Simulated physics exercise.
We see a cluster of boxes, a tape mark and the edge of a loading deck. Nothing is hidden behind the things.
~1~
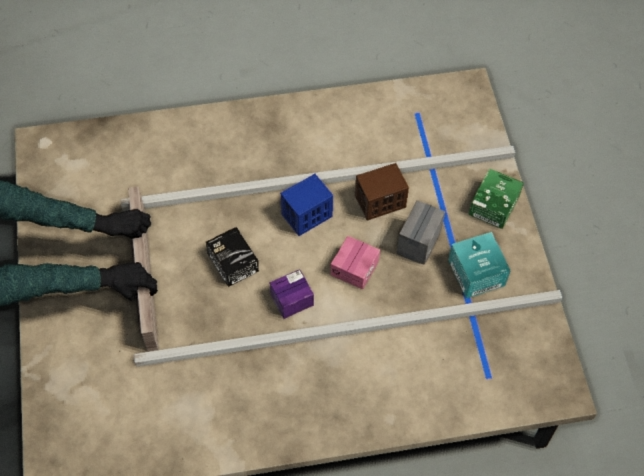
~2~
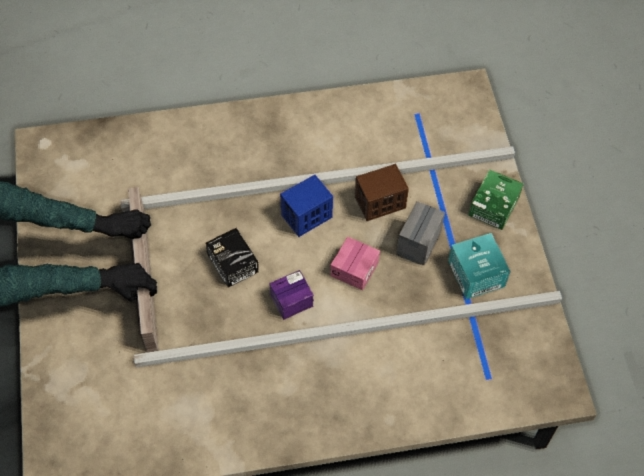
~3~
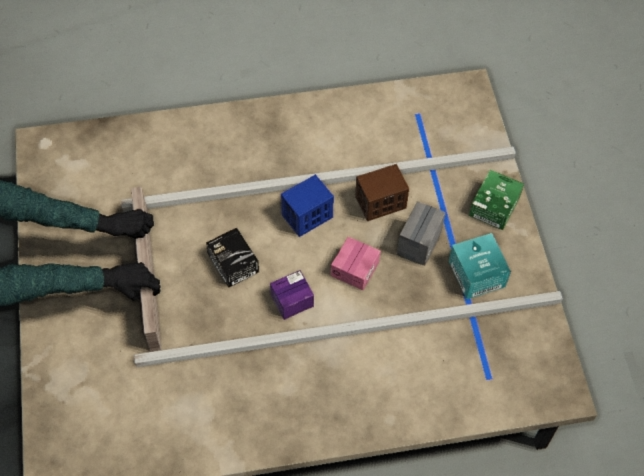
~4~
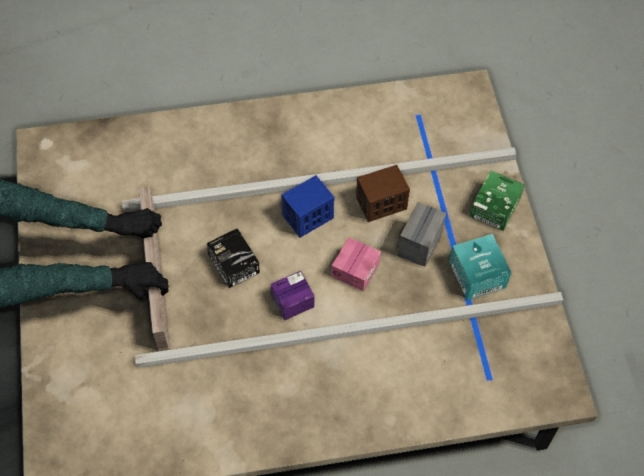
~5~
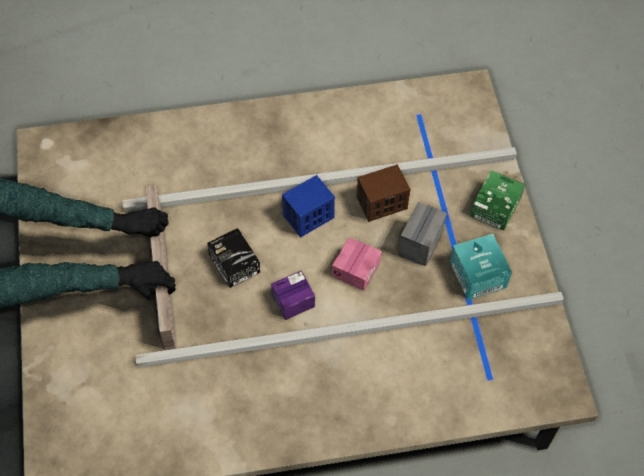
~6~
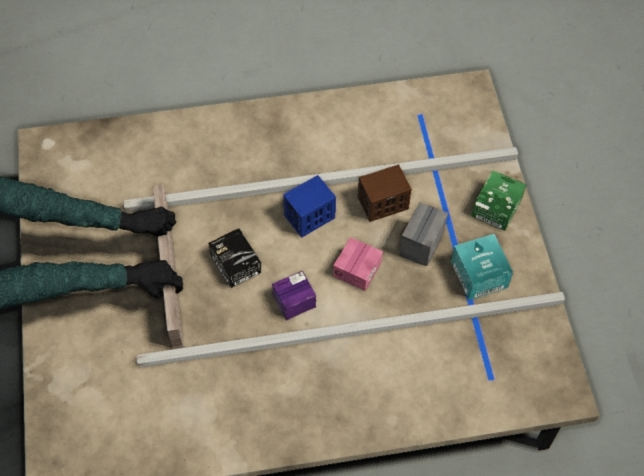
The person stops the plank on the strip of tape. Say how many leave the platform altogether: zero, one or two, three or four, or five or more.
The number that fall off is one or two.
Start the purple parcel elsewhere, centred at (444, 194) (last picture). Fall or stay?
It drops off.
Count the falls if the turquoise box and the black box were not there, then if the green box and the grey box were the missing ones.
1 in the first case, 0 in the second.
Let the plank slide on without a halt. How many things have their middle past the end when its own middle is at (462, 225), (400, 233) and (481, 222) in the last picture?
It would be 2, 0 and 3.
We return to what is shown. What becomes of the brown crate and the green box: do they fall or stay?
The brown crate does not fall, the green box is lost.
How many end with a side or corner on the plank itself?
In contact: 3.
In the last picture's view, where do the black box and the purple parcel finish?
About (471, 229), and the other about (486, 287).
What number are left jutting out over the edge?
It comes to 1.
Soon after, none off yet; green box at rest near (499, 200); turquoise box at rest near (482, 267); grey box at rest near (423, 234).
After that, none off yet; green box at rest near (499, 200); turquoise box at rest near (482, 267); grey box at rest near (426, 232).
In the end, the number that fall off is one or two; gone, green box.
